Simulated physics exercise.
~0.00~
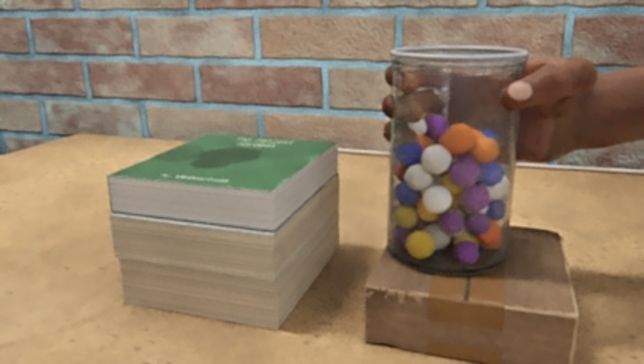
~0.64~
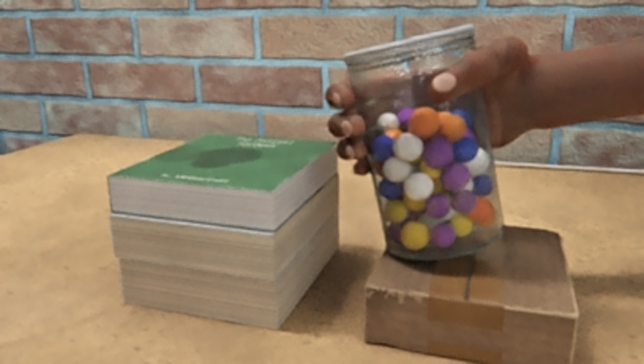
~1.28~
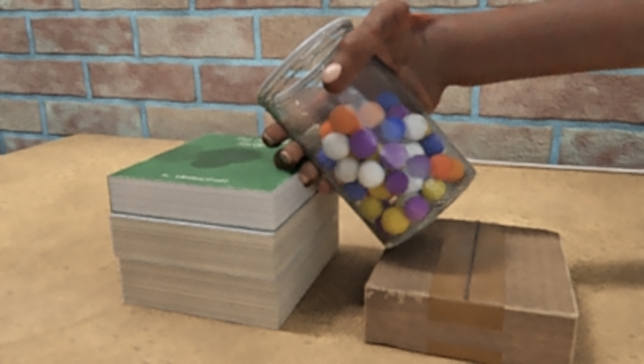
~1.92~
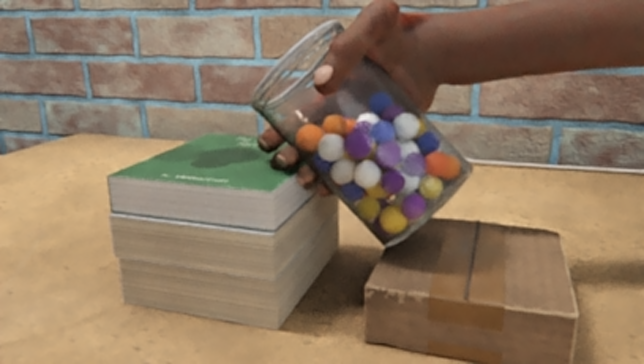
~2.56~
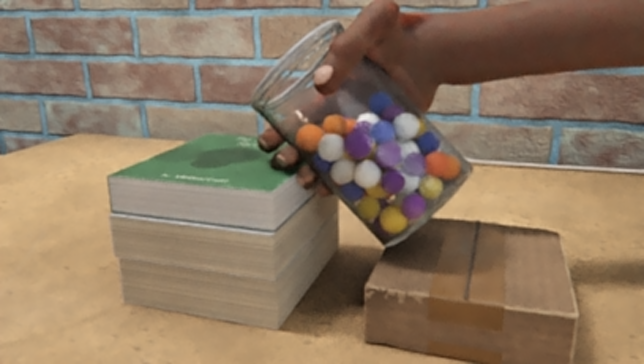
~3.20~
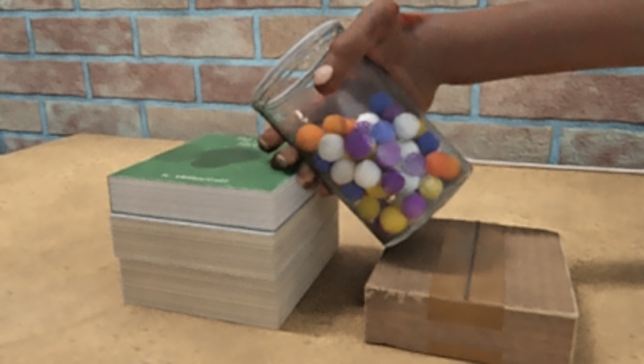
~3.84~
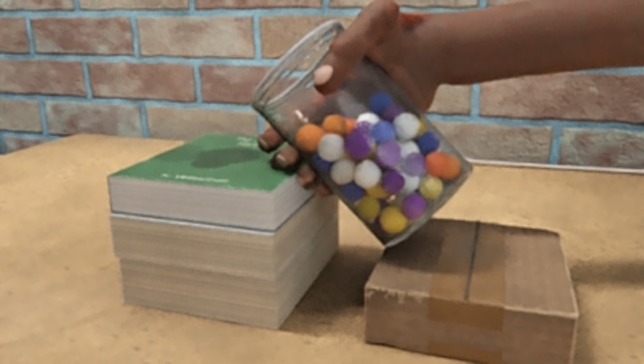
On a tabletop, a hand tilts a jar of colourful balls left toward stacked books and holds it.
